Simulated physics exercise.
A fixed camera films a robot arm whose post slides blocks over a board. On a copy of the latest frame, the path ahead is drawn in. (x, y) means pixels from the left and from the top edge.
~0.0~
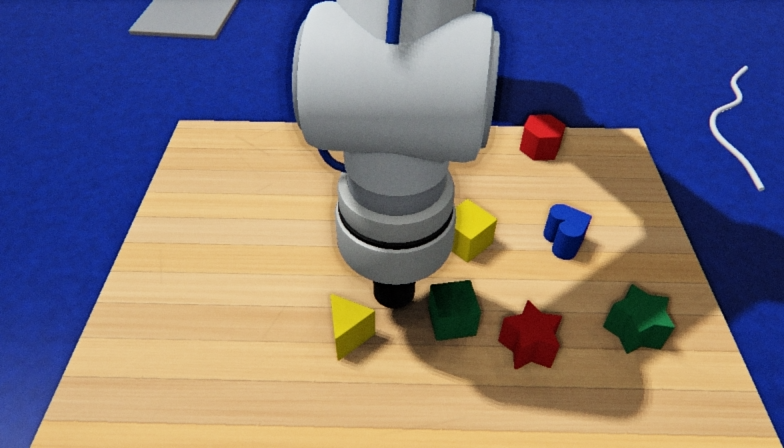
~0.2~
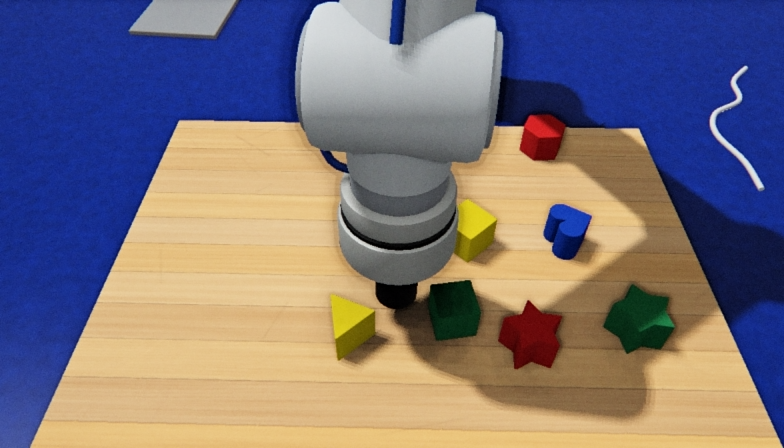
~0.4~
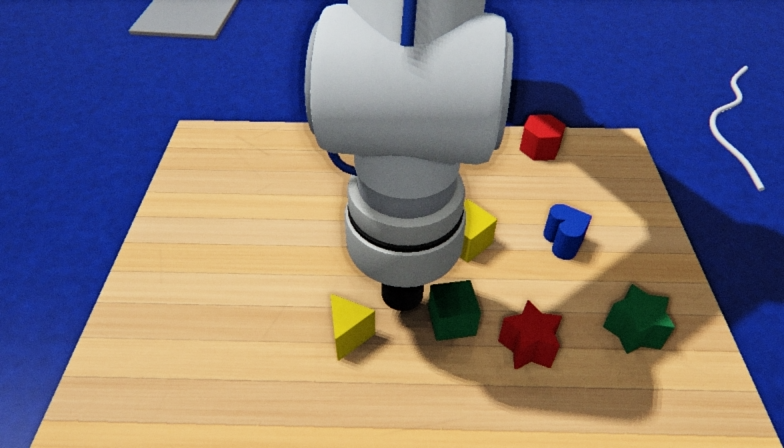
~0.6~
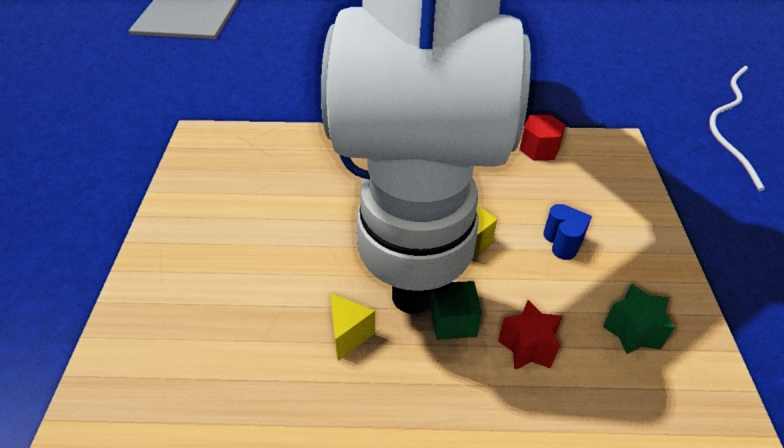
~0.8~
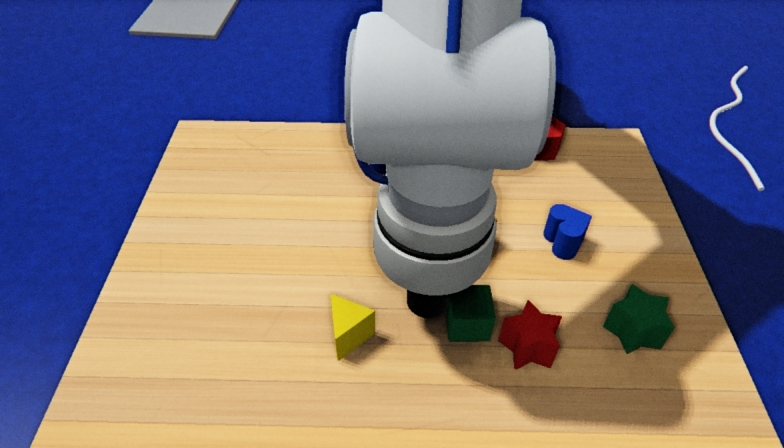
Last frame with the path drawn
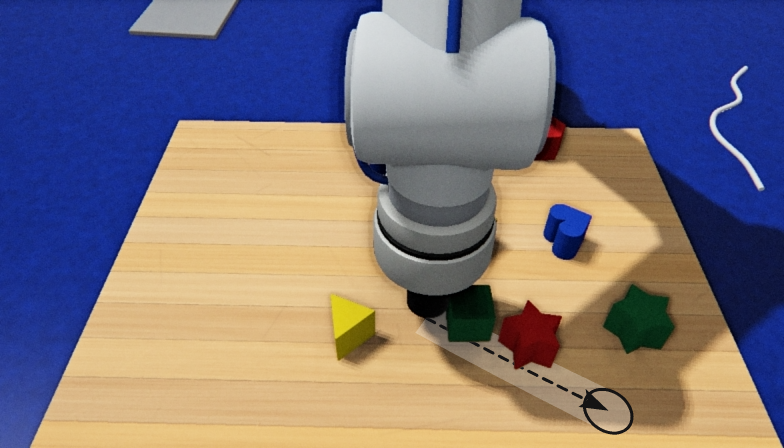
Grey robot arm moving right across a wooden board of coloured blocks, its black tip pushing the green cube slightly right.
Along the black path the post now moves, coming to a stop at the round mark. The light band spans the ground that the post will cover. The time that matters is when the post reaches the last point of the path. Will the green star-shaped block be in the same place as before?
I believe not.
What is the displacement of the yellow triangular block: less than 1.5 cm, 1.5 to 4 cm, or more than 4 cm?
It travels less than 1.5 cm.
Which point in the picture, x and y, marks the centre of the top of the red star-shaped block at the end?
Just about (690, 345).
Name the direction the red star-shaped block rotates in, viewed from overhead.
From the top: Counterclockwise.
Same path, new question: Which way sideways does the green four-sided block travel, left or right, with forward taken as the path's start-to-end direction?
Over to the left.
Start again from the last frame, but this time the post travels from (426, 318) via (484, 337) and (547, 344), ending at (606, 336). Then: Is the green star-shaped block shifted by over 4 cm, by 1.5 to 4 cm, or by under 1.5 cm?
I'd go with 1.5 to 4 cm for this block.
The drawn path runs from (426, 318) directly to (608, 411).
On the path given first. One third of the way, post (486, 331); green four-sided block (533, 331); red star-shaped block (582, 337), turned 40° anticlockwise.
Two thirds of the way, post (549, 362); green four-sided block (598, 355); red star-shaped block (643, 345), turned 60° anticlockwise; green star-shaped block (650, 308), turned 10° anticlockwise.
At the end, post (617, 395); yellow triangular block not moved; green four-sided block (665, 375), turned 40° anticlockwise; red star-shaped block (690, 345), turned 90° anticlockwise; green star-shaped block (666, 304), turned 50° anticlockwise.
